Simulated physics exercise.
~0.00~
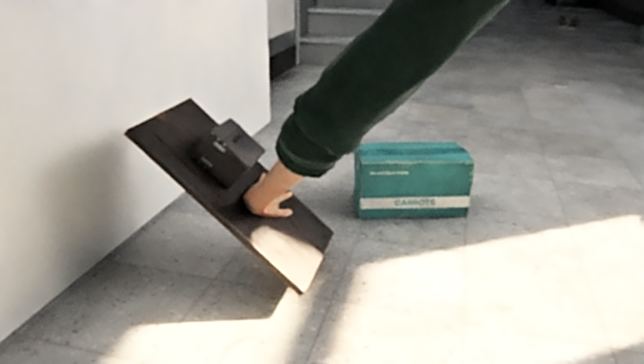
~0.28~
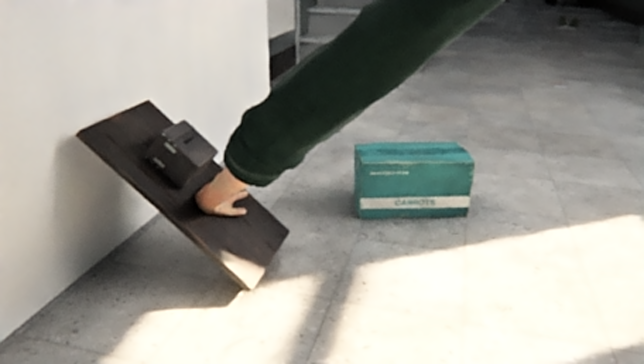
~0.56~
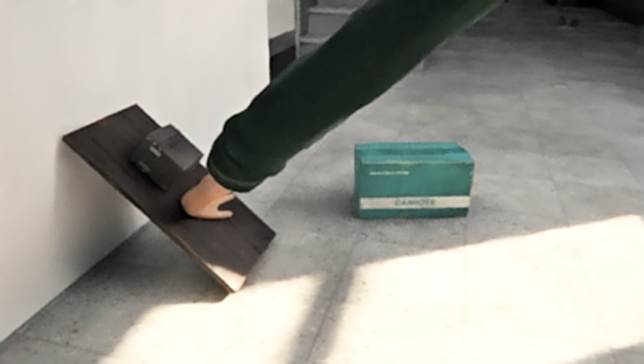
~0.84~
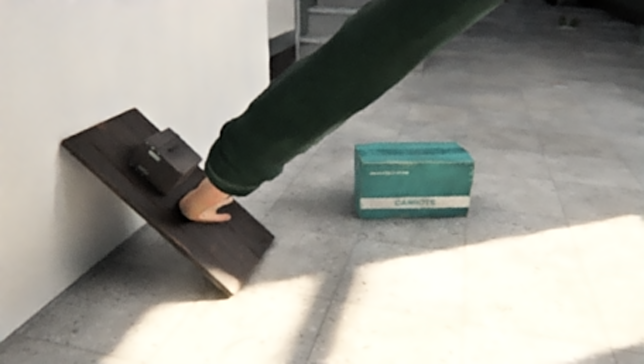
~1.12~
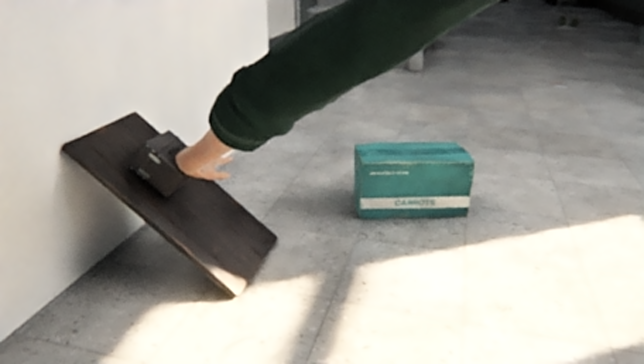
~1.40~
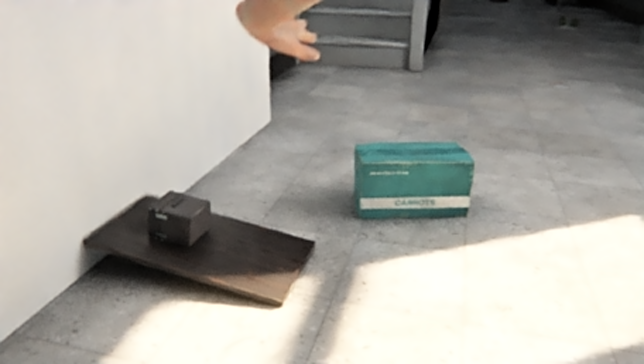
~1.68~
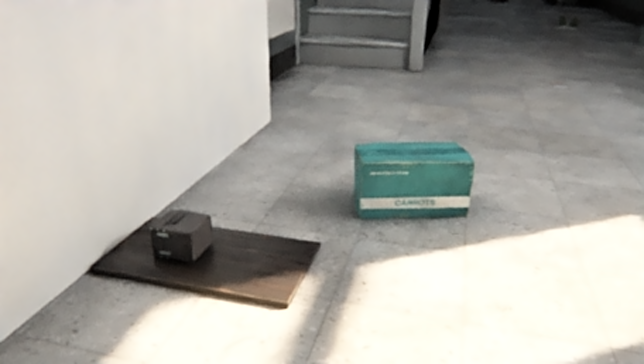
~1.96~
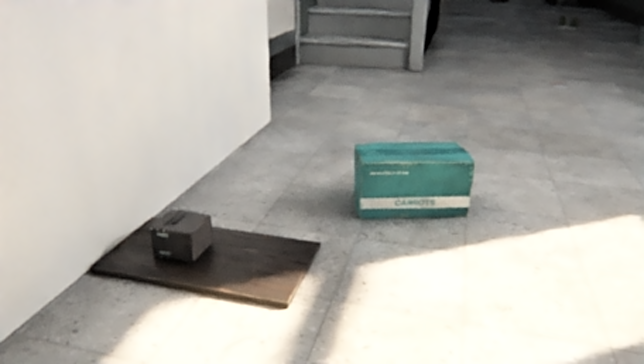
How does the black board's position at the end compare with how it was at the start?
At the start the black board was leaning at a steep tilt with a hand on it. By the end it had tipped over and was lying on the floor beside the white wall.
